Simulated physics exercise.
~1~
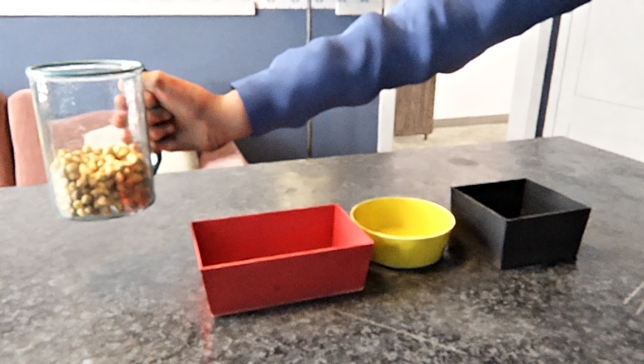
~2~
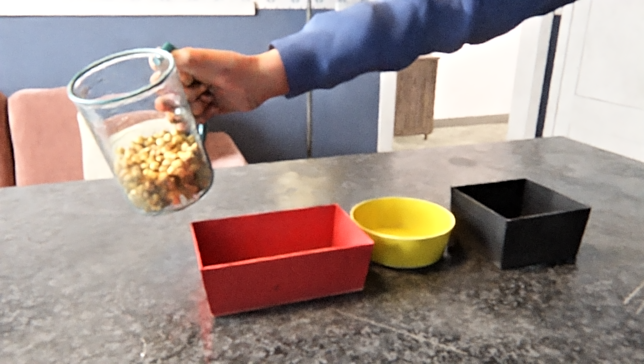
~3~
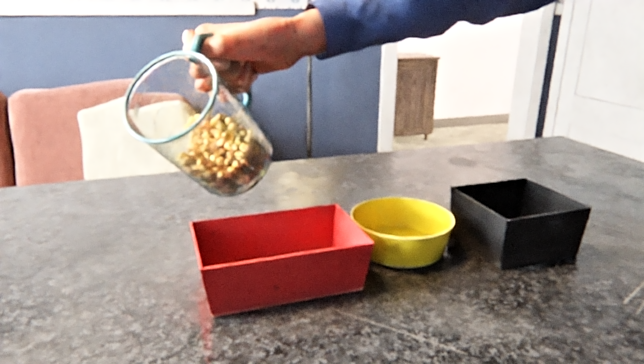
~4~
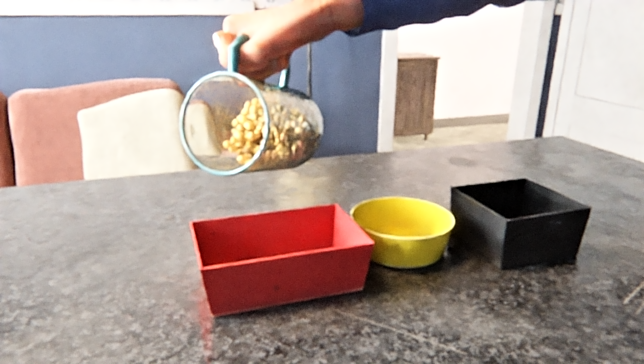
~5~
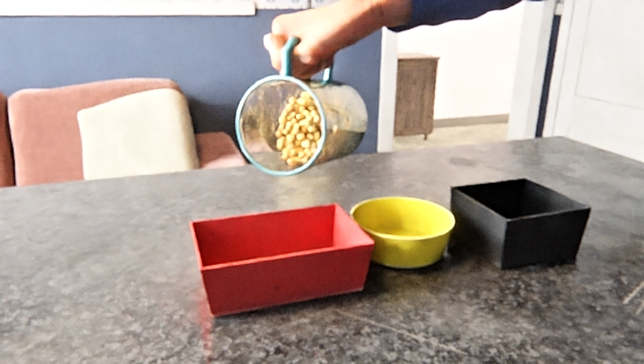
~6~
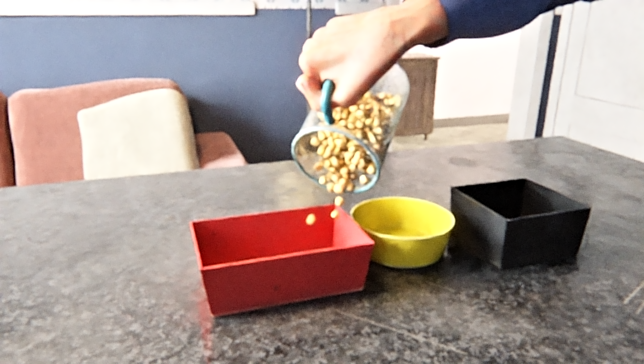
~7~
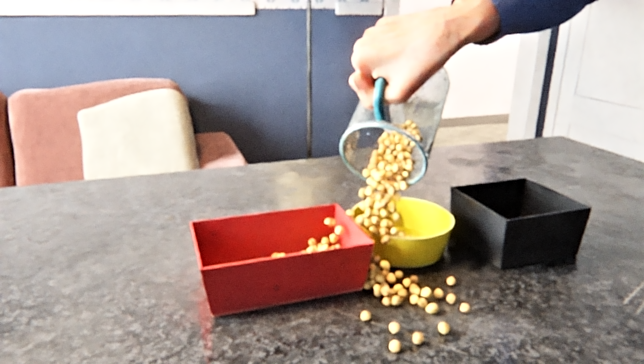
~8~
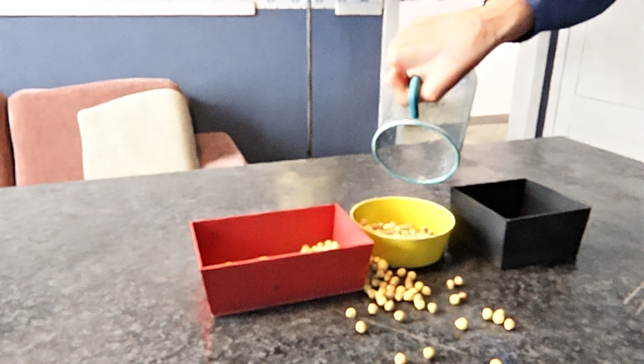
Hand tipping a glass jug of dried chickpeas while moving right, filling red tin and yellow dish partly, spilling some on table.
